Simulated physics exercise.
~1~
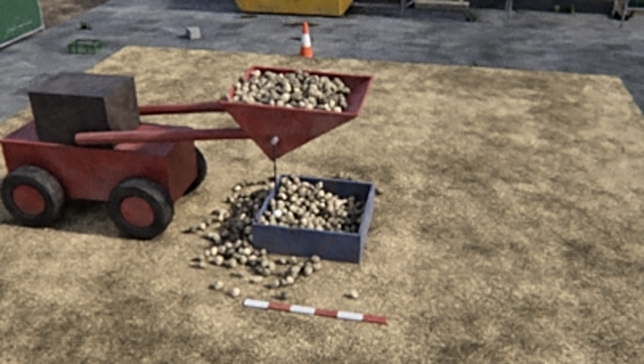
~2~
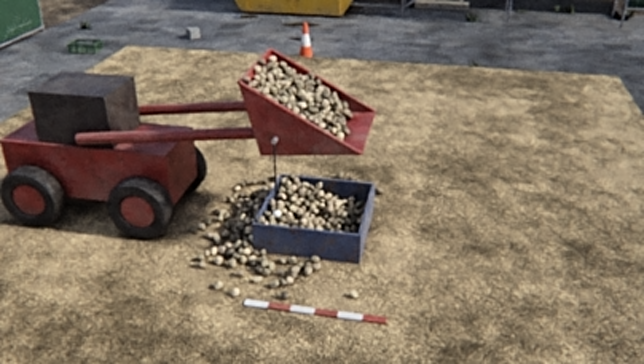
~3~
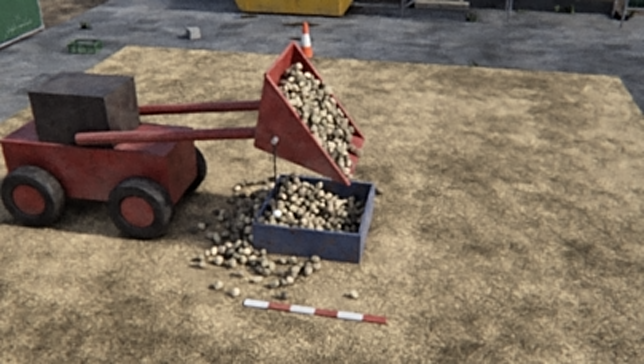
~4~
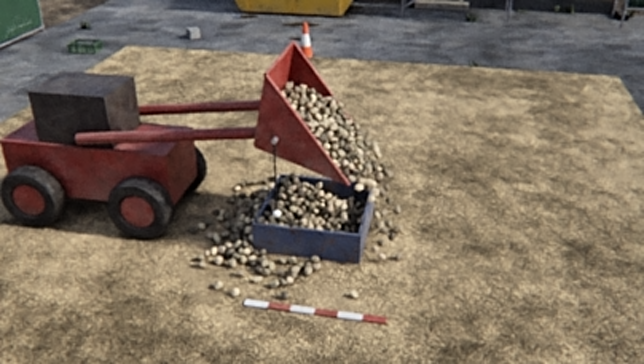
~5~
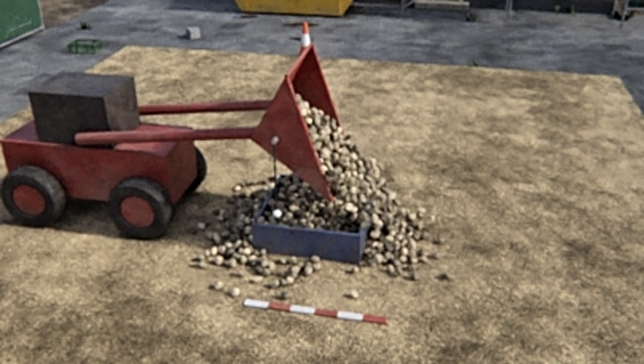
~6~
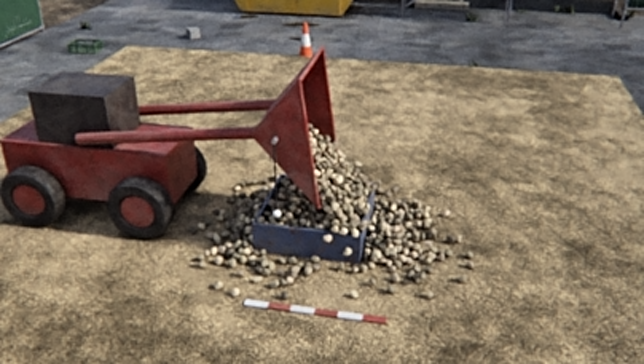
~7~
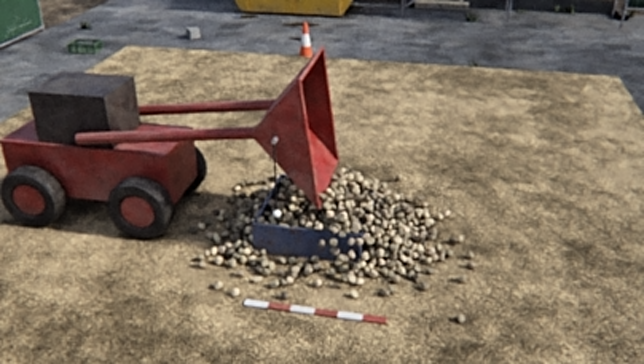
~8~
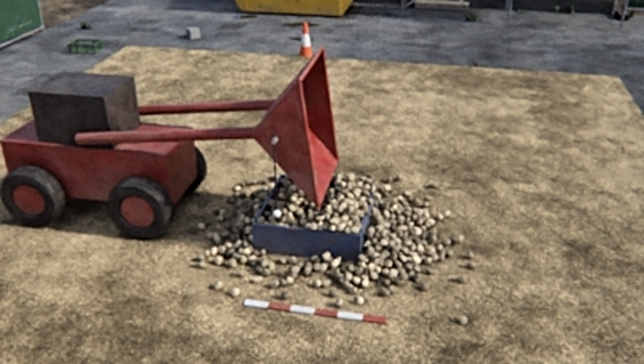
A red loader tips its bucket of stones, overfilling the blue bin and spilling around it.
